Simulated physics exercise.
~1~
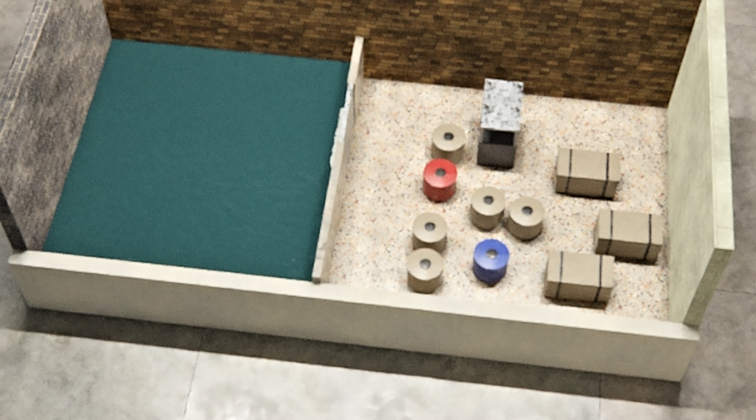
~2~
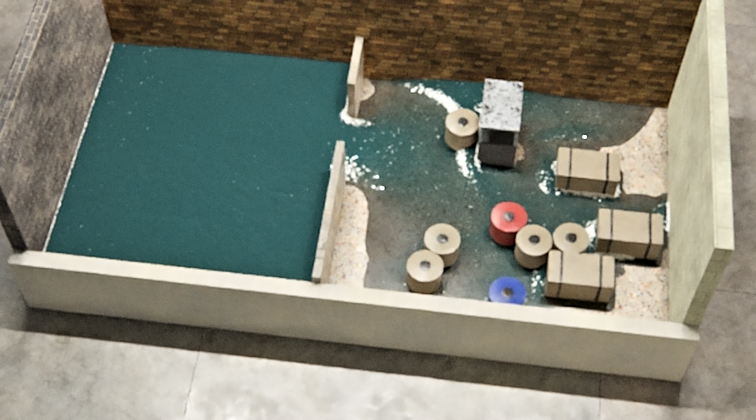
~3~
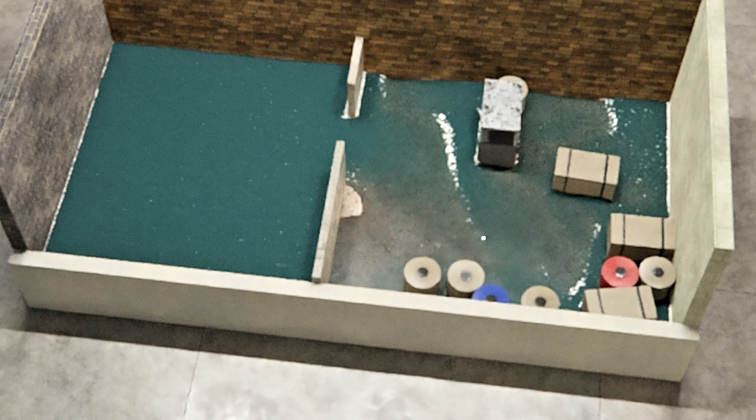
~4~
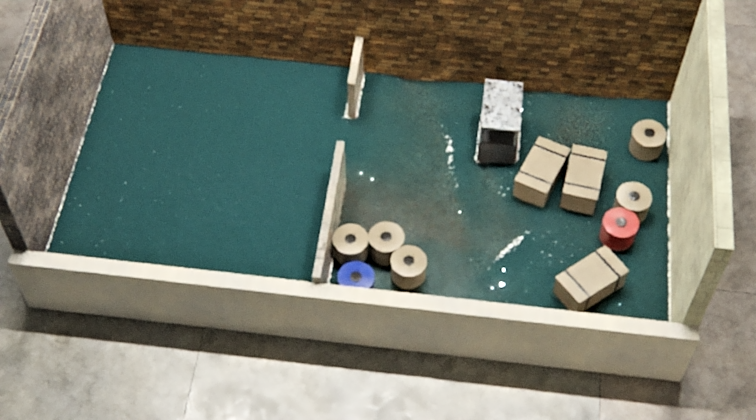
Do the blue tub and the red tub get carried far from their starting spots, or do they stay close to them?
Both get carried far off. The blue tub ends up to the left by the dividing wall near the front, and the red tub ends up over toward the right wall.
Water bursts into the dry right room and leaves its tubs and trunks scattered and afloat.
